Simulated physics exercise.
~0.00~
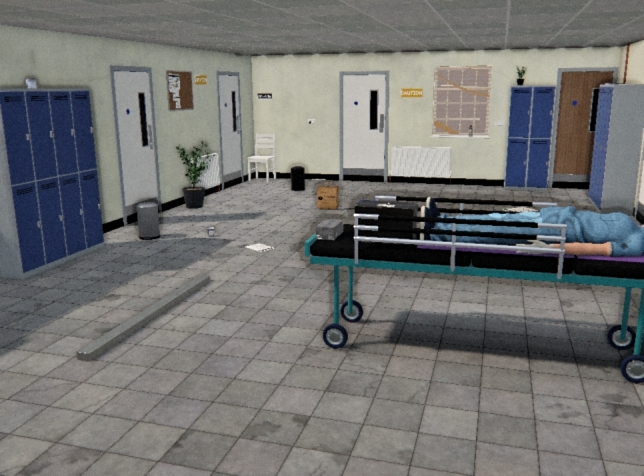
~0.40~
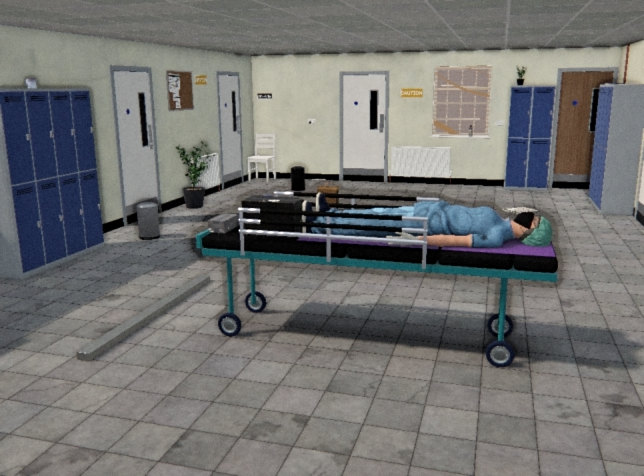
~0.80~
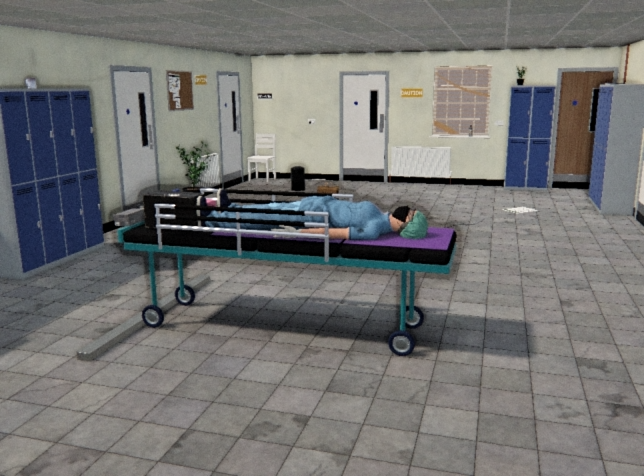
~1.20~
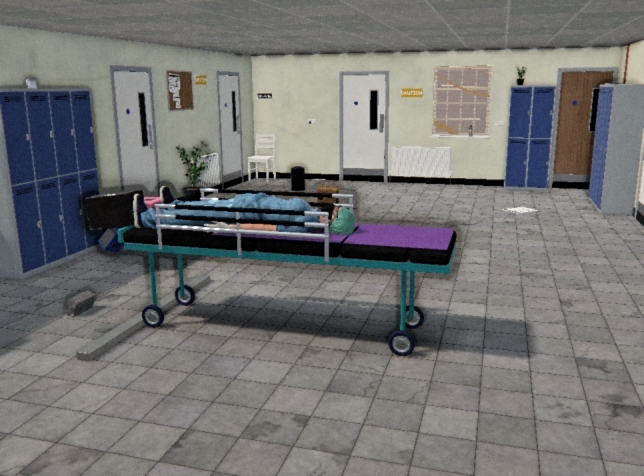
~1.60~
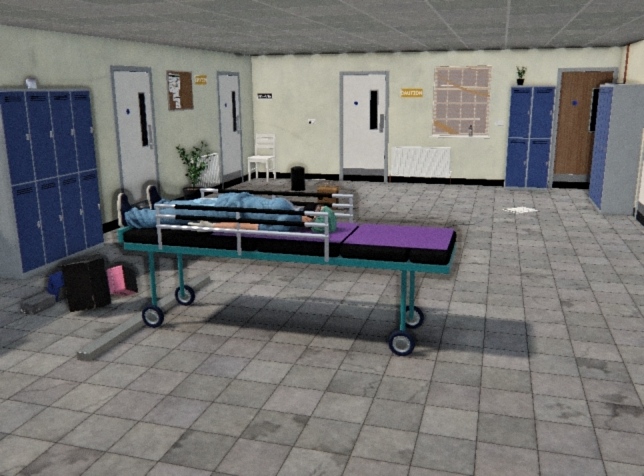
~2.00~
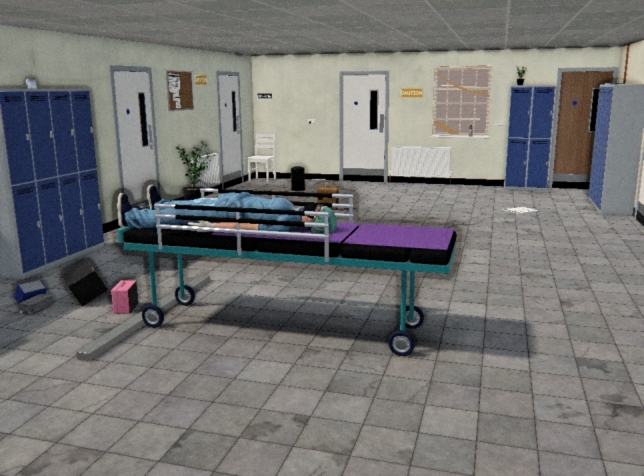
The clip shows a gurney carrying a limp person in blue rolling left through a locker-lined room and stopping against a low sill, whereupon the person slides toward its foot and stays aboard while a grey box, black bag, pink case and blue item drop to the floor.
